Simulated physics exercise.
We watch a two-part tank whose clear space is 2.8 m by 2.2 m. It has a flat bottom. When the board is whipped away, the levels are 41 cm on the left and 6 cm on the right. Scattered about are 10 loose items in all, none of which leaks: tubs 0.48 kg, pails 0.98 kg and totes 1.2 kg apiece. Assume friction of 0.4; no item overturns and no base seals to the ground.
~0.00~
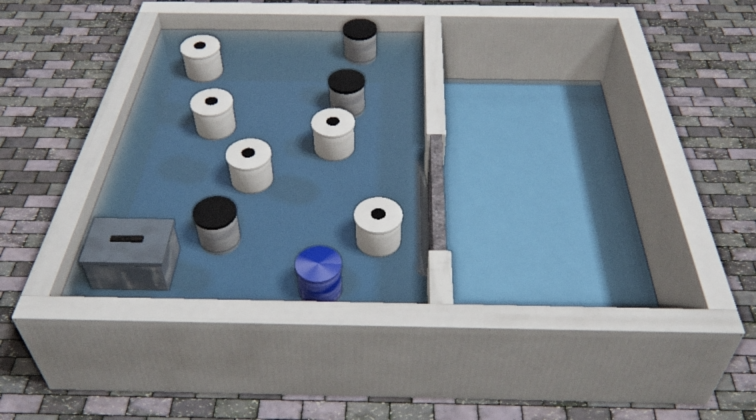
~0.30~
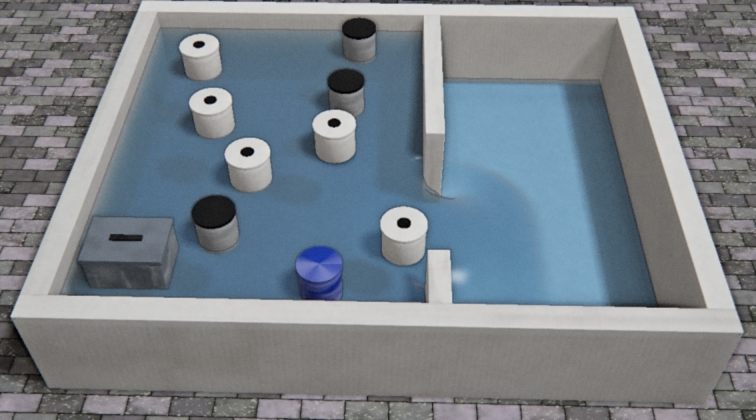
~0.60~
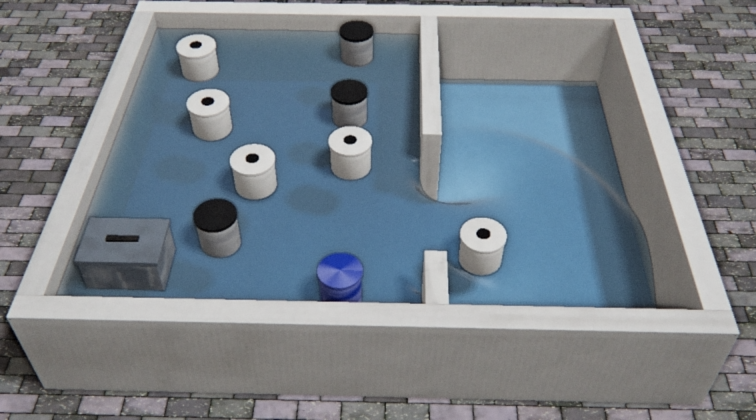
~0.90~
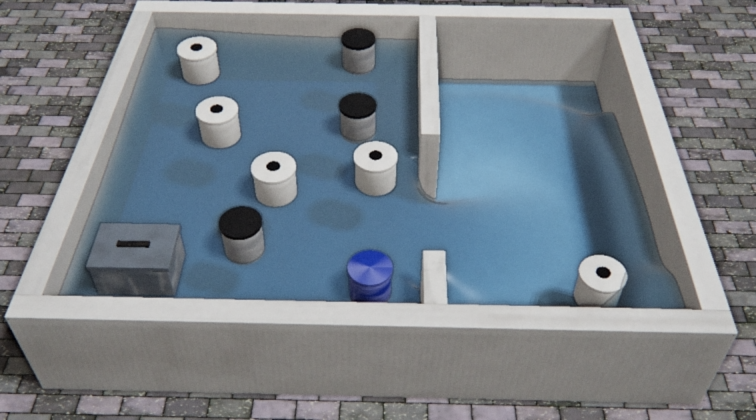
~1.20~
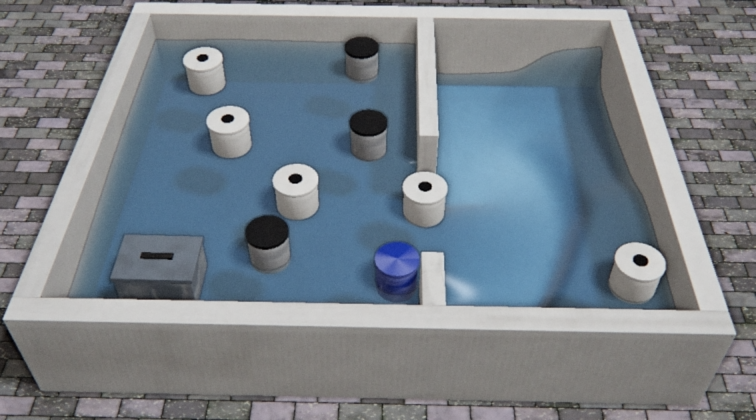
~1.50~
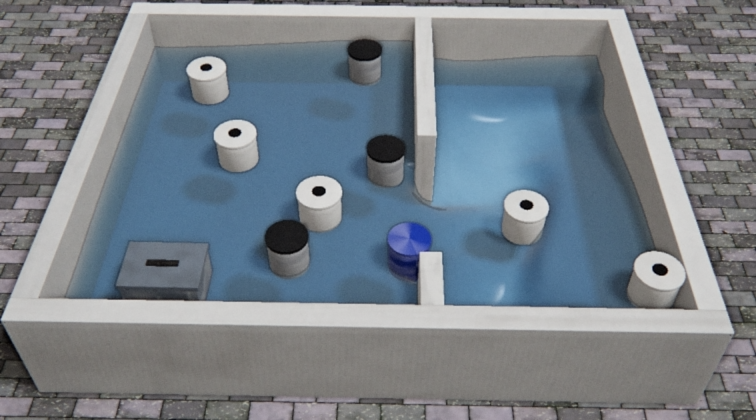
Water surges through a gap into the right side, carrying two white containers through as others drift.
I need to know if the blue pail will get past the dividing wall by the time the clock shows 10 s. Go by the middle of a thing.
Result for blue pail: Beyond the divider.
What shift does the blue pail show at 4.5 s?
I'd guess some 120 cm by then.
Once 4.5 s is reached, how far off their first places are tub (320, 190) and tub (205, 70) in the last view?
First 40 cm, then 10 cm.
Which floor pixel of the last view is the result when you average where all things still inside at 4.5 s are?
I'd put it close to (373, 213) in the last view.
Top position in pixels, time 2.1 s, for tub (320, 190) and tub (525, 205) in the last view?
(364, 206) and (598, 118), roughly.
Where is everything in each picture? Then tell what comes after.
The blue pail at (318, 264) floats; about 1620 L in view; 0 of 10 have shifted, in the first frame.
The blue pail at (319, 264), afloat; about 1620 L in view; 1 of 10 have shifted, in the second frame.
The blue pail at (340, 270), afloat, 11 cm from its start; 38 cm deep round most things; 4 of 10 have shifted, in the third frame.
The blue pail at (370, 267), afloat, 25 cm from its start; about 1620 L in view; 7 of 10 have shifted, in the fourth frame.
The blue pail at (397, 259) floats, 39 cm from its start; about 1620 L in view; 10 of 10 have shifted, in the fifth frame.
The blue pail at (409, 239), afloat, 50 cm from its start; about 1620 L in view; 10 of 10 have shifted, in the sixth frame.
After 2.1 s the blue pail is near (551, 205), 1.3 m from its start, afloat; 4 of 10 are over the mark; 10 afloat.
After 4.5 s the blue pail is near (471, 144), 1.3 m from its start, afloat; 4 of 10 are over the mark; 10 afloat.
After 7.0 s the blue pail is near (554, 40), 2.3 m from its start, afloat; 4 of 10 are over the mark; 10 afloat.
After 10.0 s the blue pail is near (480, 62), 1.9 m from its start, afloat; 5 of 10 are over the mark; 10 afloat.
